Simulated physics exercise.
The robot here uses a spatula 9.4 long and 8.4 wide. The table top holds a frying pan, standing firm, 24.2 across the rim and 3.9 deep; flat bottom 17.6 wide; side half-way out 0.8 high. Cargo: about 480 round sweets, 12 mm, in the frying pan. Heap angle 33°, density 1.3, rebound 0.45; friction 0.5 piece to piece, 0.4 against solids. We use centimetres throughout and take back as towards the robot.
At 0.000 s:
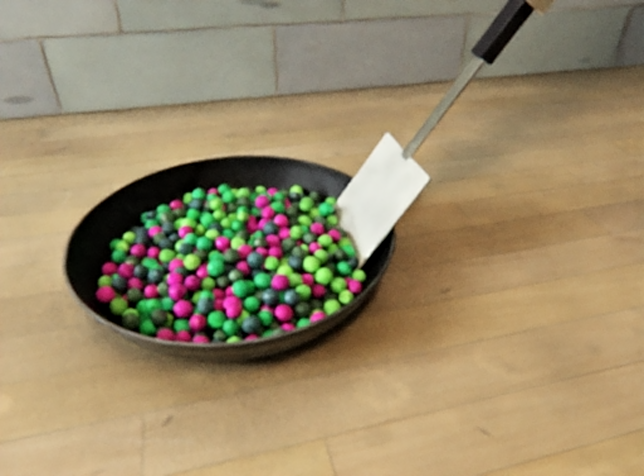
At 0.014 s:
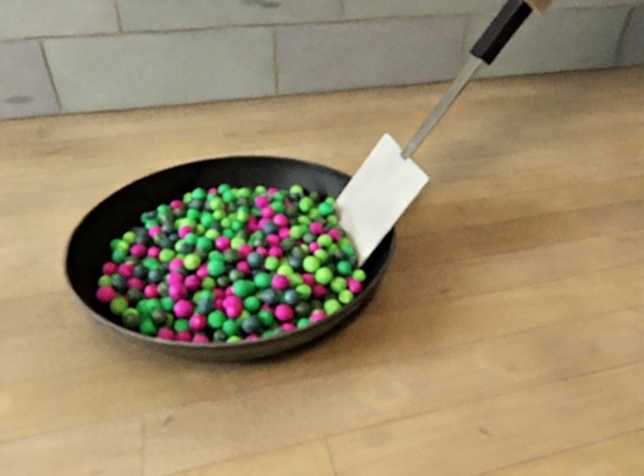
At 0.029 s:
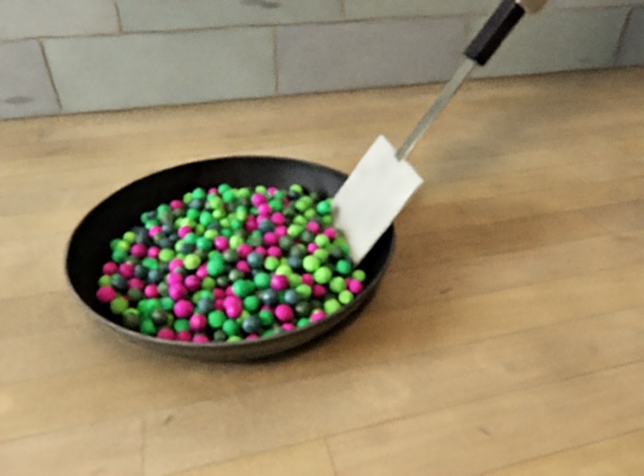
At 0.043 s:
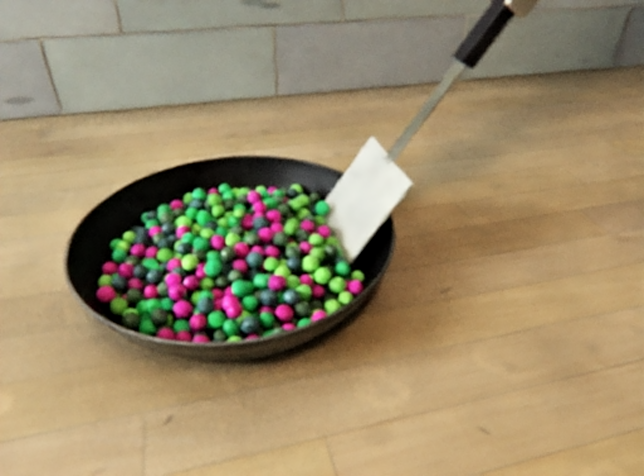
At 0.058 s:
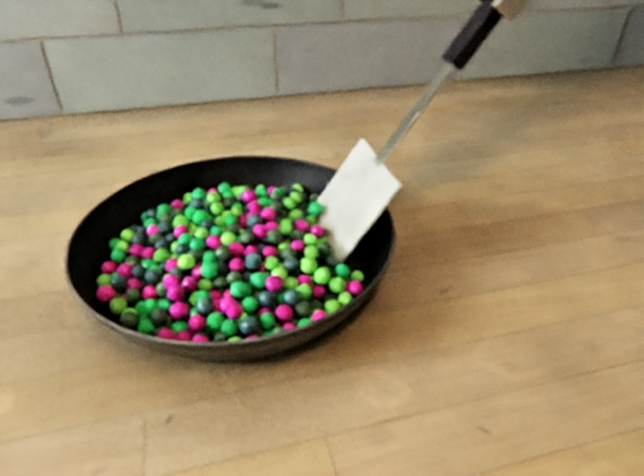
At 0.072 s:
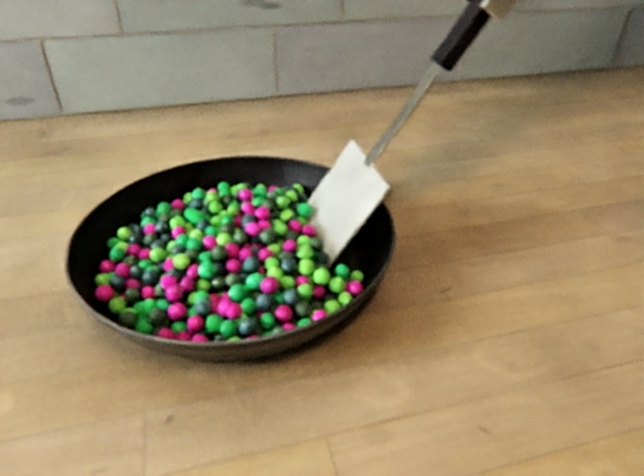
A white spatula slowly pushes left through pink, green and dark balls in a black pan.
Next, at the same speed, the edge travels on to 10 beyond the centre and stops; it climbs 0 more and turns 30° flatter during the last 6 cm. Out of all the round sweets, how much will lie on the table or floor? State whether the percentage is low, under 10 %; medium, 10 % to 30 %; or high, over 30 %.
The percentage is medium.
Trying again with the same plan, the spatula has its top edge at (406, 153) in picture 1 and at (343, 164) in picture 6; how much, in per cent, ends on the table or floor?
It works out to about 30 %, more or less.
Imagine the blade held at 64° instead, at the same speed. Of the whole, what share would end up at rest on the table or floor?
My guess is close to 25 per cent.
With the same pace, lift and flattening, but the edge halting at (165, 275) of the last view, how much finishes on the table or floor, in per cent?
0 %, roughly.
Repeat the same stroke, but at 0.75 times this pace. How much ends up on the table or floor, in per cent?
Estimate: Approx. 15 %.
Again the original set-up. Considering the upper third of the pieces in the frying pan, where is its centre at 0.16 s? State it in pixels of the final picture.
At about (205, 238).
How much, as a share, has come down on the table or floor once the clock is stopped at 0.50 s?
15 %.
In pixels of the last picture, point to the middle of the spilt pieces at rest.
Roughly at (27, 289) in the final view.
After 0.16 s, sloping 55°, highest piece 5 above the table; 476 in the frying pan.
After 0.26 s, sloping 45°, highest piece 6 above the table; 475 in the frying pan, 1 on the blade or in flight.
After 0.50 s, sloping 25°, highest piece 6 above the table; 386 in the frying pan, 79 on the table or floor, 11 on the blade or in flight.
After 1.55 s, sloping 25°, highest piece 6 above the table; 382 in the frying pan, 94 on the table or floor.
At rest, 382 in the frying pan, 94 on the table or floor. That is 20 % on the table or floor.
